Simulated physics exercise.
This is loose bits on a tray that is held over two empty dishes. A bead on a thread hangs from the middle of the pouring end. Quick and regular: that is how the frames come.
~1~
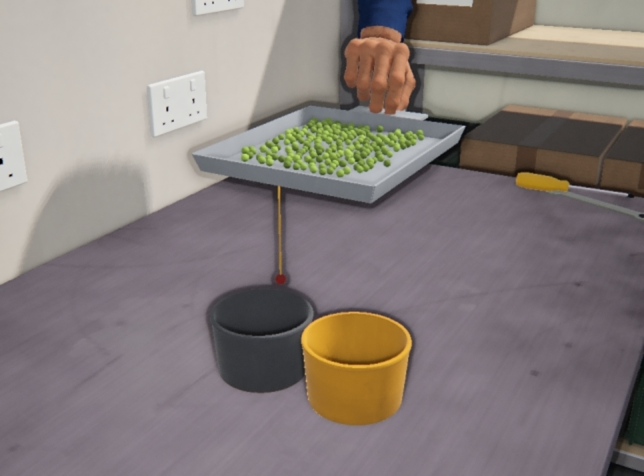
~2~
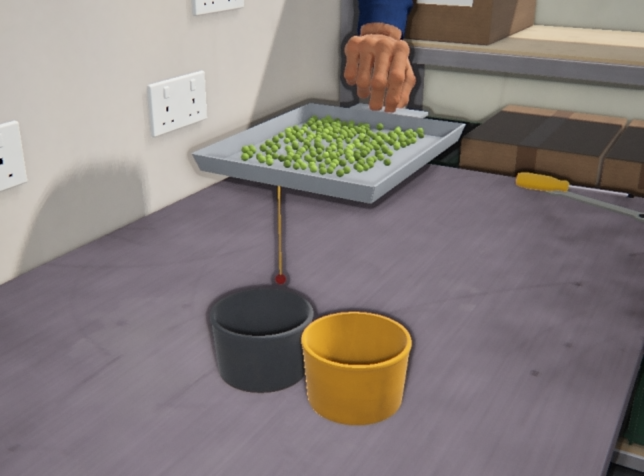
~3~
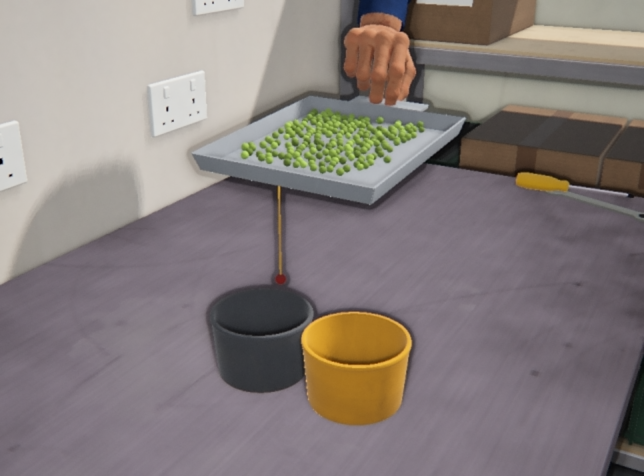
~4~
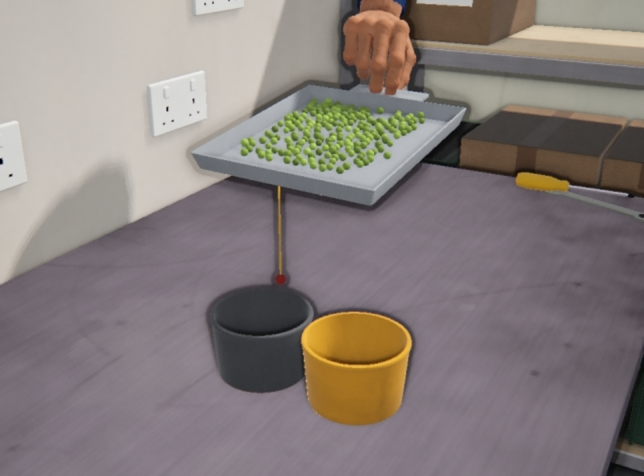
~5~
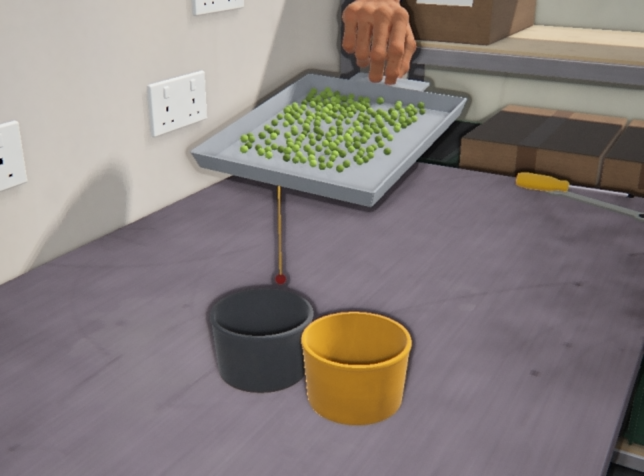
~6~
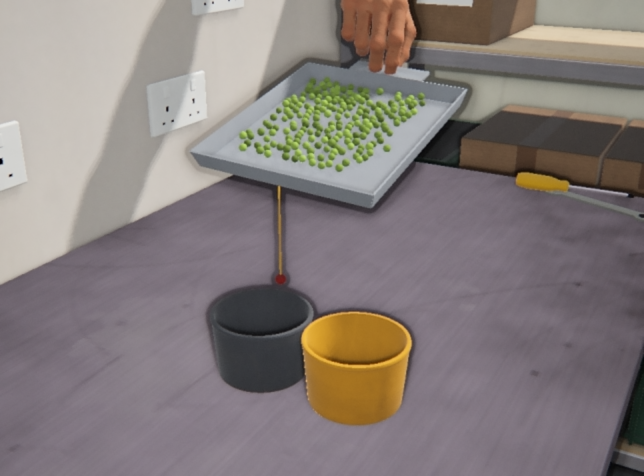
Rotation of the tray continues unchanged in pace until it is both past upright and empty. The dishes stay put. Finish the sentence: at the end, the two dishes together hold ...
... more than half of the load.
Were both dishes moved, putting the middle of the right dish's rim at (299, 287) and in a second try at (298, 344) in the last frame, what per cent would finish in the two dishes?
Respectively 0 % and 50 %.
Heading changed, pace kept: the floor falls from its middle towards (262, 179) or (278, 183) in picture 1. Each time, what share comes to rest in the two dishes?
Respectively close to 30 and 50 in a hundred.
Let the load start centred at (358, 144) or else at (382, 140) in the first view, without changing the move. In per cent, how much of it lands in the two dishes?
First some 100, then 90 per cent.
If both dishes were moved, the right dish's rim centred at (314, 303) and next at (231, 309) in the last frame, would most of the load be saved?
Result, first setup: The minor share; second setup: The minor share.
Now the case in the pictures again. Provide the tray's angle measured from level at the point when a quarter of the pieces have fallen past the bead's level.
90°, roughly.
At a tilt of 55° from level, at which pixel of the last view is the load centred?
The middle of the pieces lands at roughly (312, 174).
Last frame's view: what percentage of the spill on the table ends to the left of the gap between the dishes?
It comes out at roughly 60 percent.
Soon, tray tipped steeply; nearly all on the tray; a stray few in the right dish; a stray few in the left dish; a stray few outside both; a stray few in the air.
A while on, tray tipped right over; about a third on the tray; about a quarter in the right dish; a small part in the left dish; a stray few outside both; about a third in the air.
Towards the end, tray tipped past a quarter turn; about half in the right dish; about a third in the left dish; a small part outside both.
Finally, tray tipped past a quarter turn; about half in the right dish; about a third in the left dish; a small part outside both.
